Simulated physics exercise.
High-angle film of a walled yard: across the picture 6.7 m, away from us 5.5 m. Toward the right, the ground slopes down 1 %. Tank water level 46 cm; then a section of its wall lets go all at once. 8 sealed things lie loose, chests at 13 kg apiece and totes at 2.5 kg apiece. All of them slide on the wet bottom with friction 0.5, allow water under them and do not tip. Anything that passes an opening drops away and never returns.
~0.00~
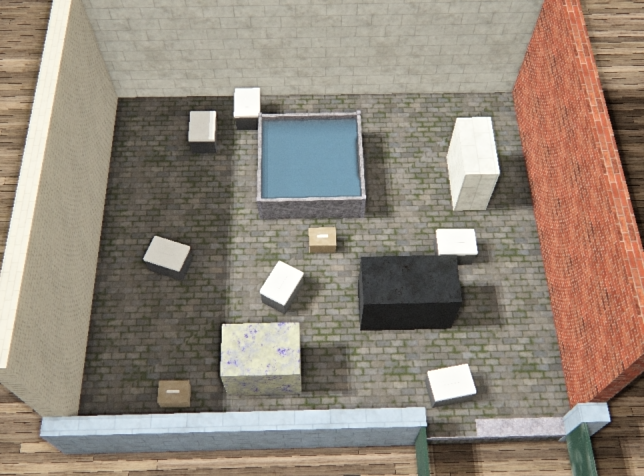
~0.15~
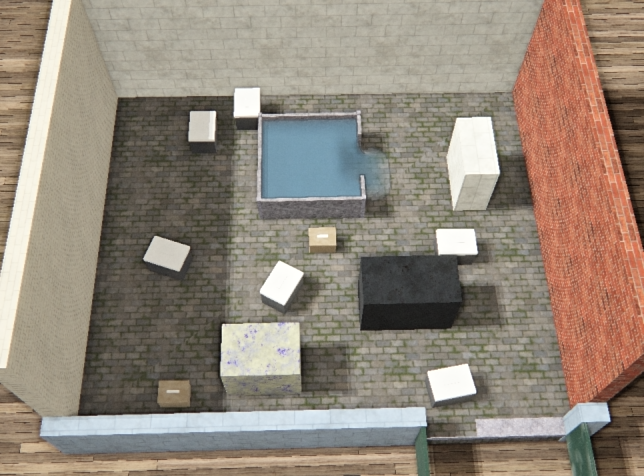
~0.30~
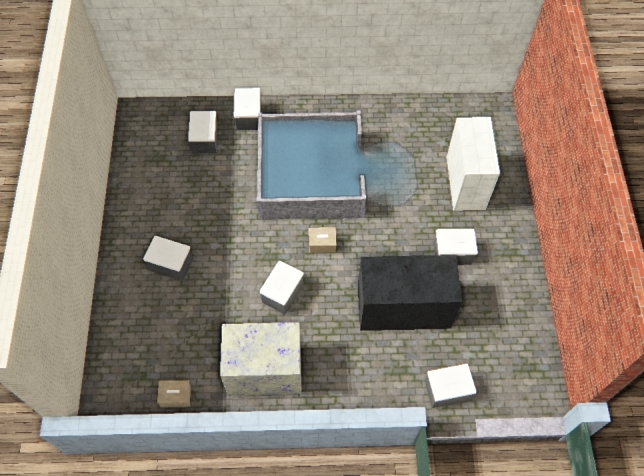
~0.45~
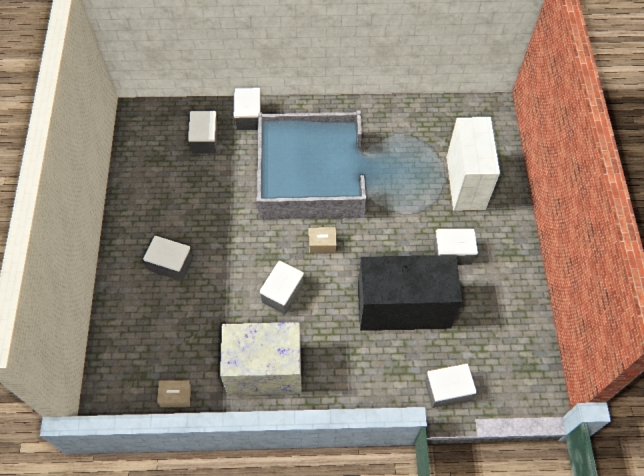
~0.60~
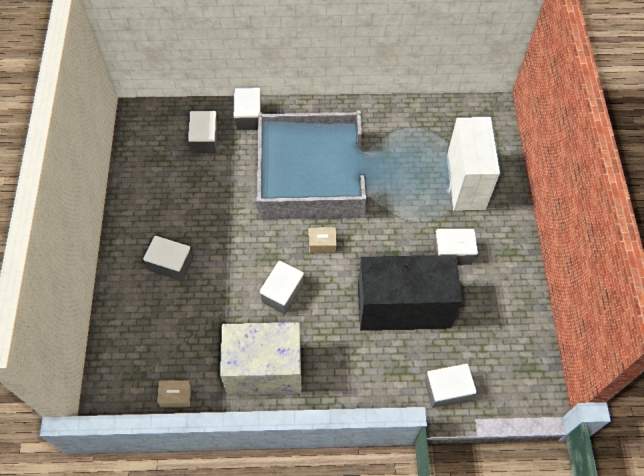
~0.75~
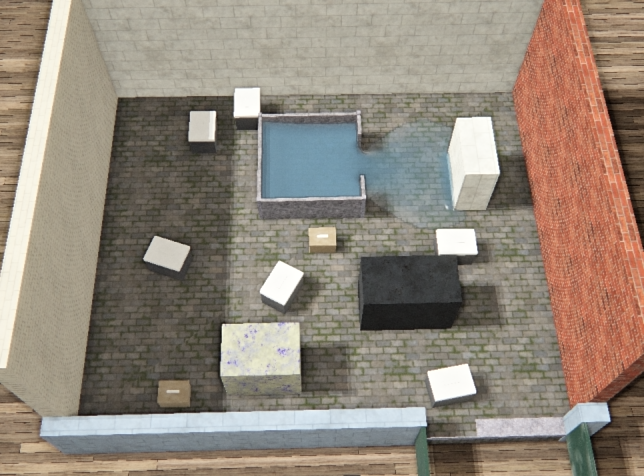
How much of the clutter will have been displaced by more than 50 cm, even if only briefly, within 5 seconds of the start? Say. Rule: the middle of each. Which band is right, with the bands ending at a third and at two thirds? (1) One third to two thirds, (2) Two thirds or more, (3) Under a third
(3) Under a third.
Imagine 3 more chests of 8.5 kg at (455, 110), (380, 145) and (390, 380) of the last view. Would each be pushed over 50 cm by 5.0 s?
Well, in turn they are above that, above that and below that.
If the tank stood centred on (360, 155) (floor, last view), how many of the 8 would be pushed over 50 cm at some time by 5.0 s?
Count: 2.
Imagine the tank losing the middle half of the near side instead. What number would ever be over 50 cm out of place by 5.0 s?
Then it comes to 4 of them.
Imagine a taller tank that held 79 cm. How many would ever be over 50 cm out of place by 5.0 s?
That would give 2.
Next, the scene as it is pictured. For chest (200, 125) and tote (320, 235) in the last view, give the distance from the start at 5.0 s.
First: 0 cm. Second: 0 cm.
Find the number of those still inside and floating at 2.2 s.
Total: 0.
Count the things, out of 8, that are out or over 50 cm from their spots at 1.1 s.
I get 0.
After 1.1 s 0 of 8 are over 50 cm from their spots; 0 afloat.
After 2.2 s 1 of 8 are over 50 cm from their spots; 0 afloat.
After 3.5 s 1 of 8 are over 50 cm from their spots; 0 afloat.
After 5.0 s 1 of 8 are over 50 cm from their spots, and 1 have been at some point; 0 afloat.
